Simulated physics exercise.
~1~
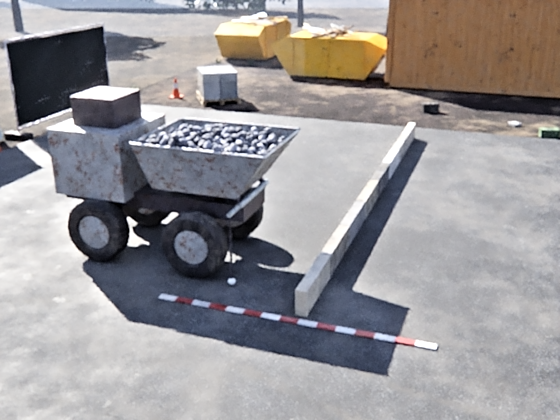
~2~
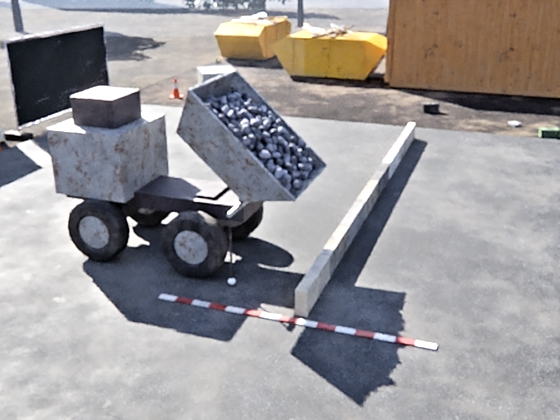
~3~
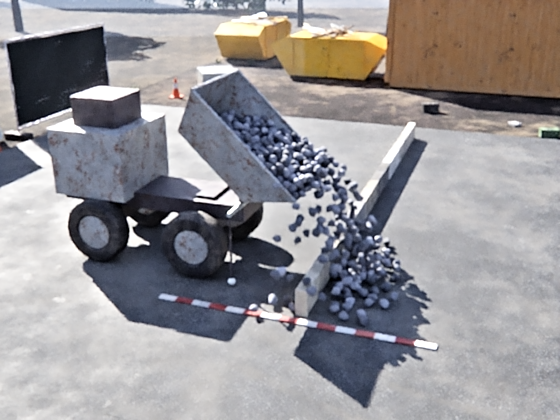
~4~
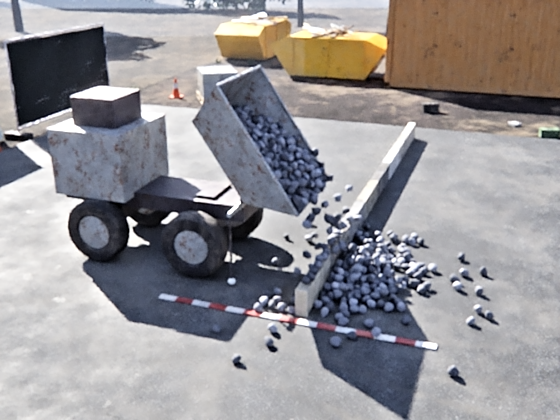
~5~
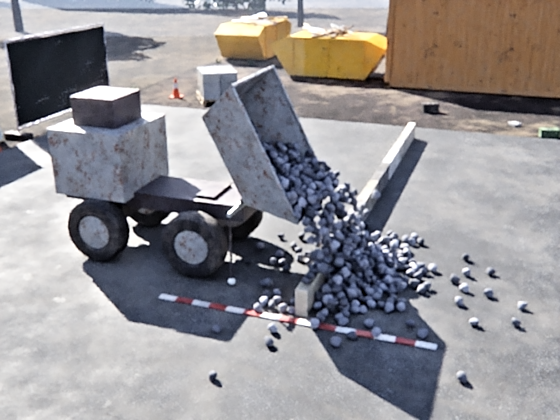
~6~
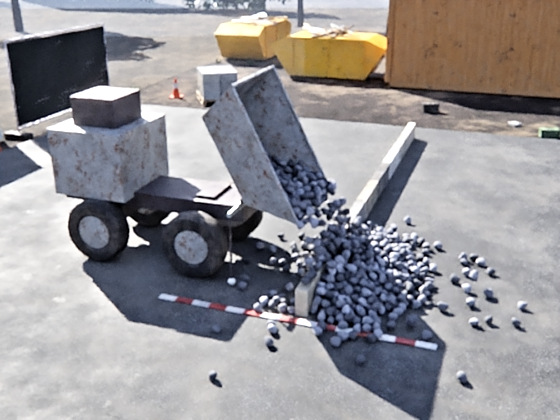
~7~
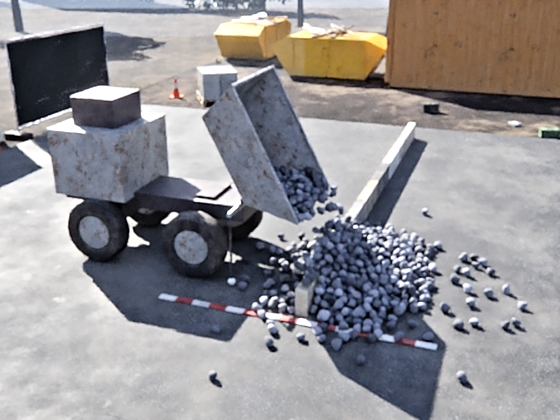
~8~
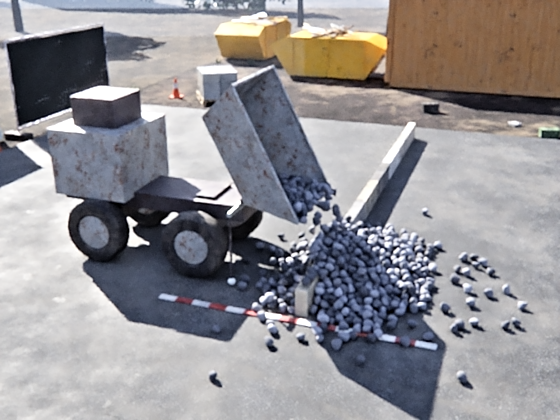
A small dumper tipped up its skip of smooth grey stones, paused, then tilted it steeper, and the load tumbled down onto a low kerb. Most of the stones ended up heaped and scattered beyond it, with some on the near side and a few left in the skip.
